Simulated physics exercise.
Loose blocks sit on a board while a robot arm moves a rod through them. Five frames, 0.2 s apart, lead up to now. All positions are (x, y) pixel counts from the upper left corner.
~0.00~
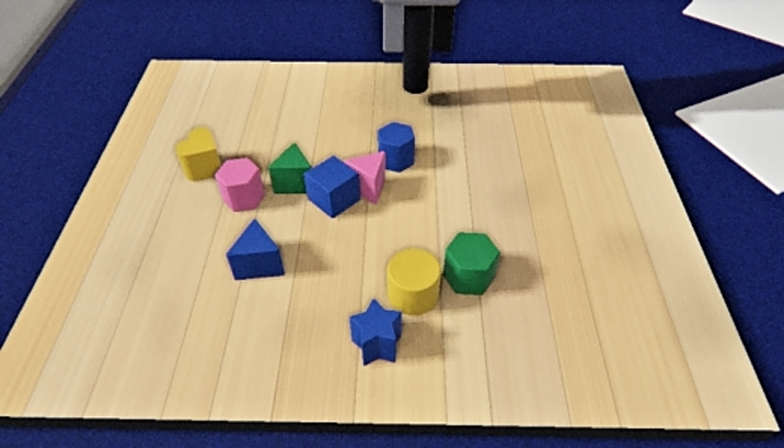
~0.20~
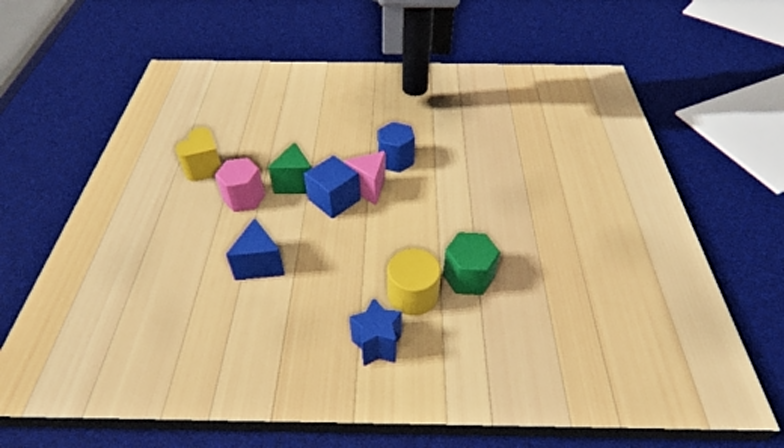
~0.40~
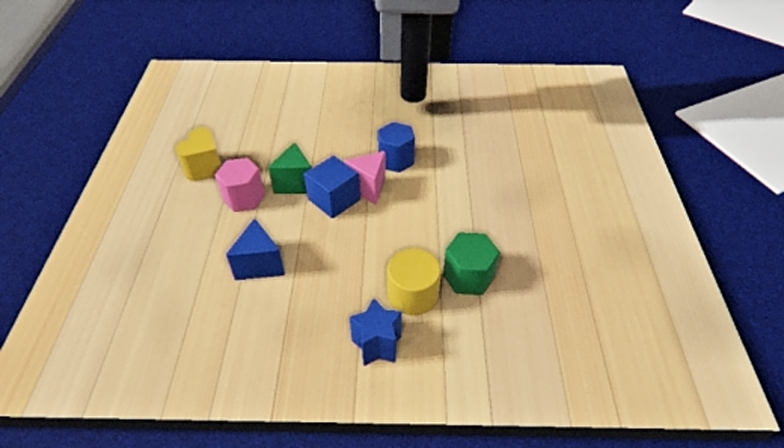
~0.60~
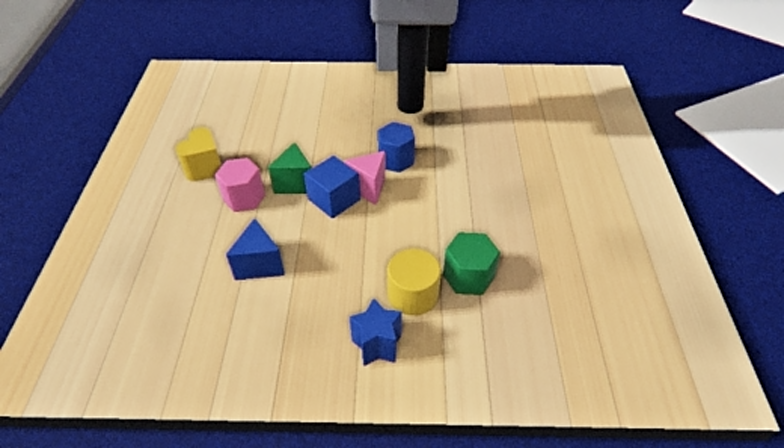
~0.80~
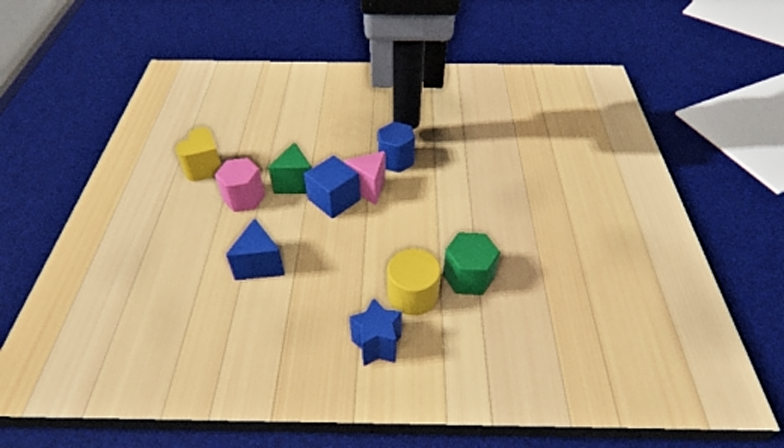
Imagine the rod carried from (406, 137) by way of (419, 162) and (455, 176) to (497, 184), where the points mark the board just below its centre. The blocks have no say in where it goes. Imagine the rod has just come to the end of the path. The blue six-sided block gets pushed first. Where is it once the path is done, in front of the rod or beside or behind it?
Beside or behind.
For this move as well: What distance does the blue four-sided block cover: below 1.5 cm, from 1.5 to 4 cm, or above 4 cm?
Under 1.5 cm.
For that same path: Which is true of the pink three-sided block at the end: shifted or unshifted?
That block gets shifted.
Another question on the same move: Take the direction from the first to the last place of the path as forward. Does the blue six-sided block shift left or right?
Shifts right.
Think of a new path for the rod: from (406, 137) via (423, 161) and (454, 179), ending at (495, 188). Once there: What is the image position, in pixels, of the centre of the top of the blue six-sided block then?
The centre of its top will be at (399, 148).
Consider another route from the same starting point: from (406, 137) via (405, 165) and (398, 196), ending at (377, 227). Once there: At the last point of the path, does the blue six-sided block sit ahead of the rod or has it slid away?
Held in front.
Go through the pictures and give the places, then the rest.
The first picture shows lower end of the rod (415, 87), tops of blocks, blue four-sided block (331, 172), pink three-sided block (368, 163), blue six-sided block (396, 133).
The second picture shows rod (415, 89), blocks as before.
The third picture shows rod (413, 95), blocks as before.
The fourth picture shows rod (410, 106), blocks as before.
The fifth picture shows rod (406, 122), blue four-sided block (331, 172), pink three-sided block (368, 163), blue six-sided block (396, 133).
The first path, step by step. One third of the way, rod (419, 148); blue four-sided block (329, 174); pink three-sided block (366, 171), turned 15° clockwise; blue six-sided block (400, 153), turned 30° clockwise.
Two thirds of the way, rod (457, 162); blue four-sided block (329, 175); pink three-sided block (366, 171), turned 15° clockwise; blue six-sided block (401, 155), turned 35° clockwise.
At the end, rod (500, 169); blue four-sided block (329, 175); pink three-sided block (366, 171), turned 15° clockwise; blue six-sided block (401, 155), turned 35° clockwise.
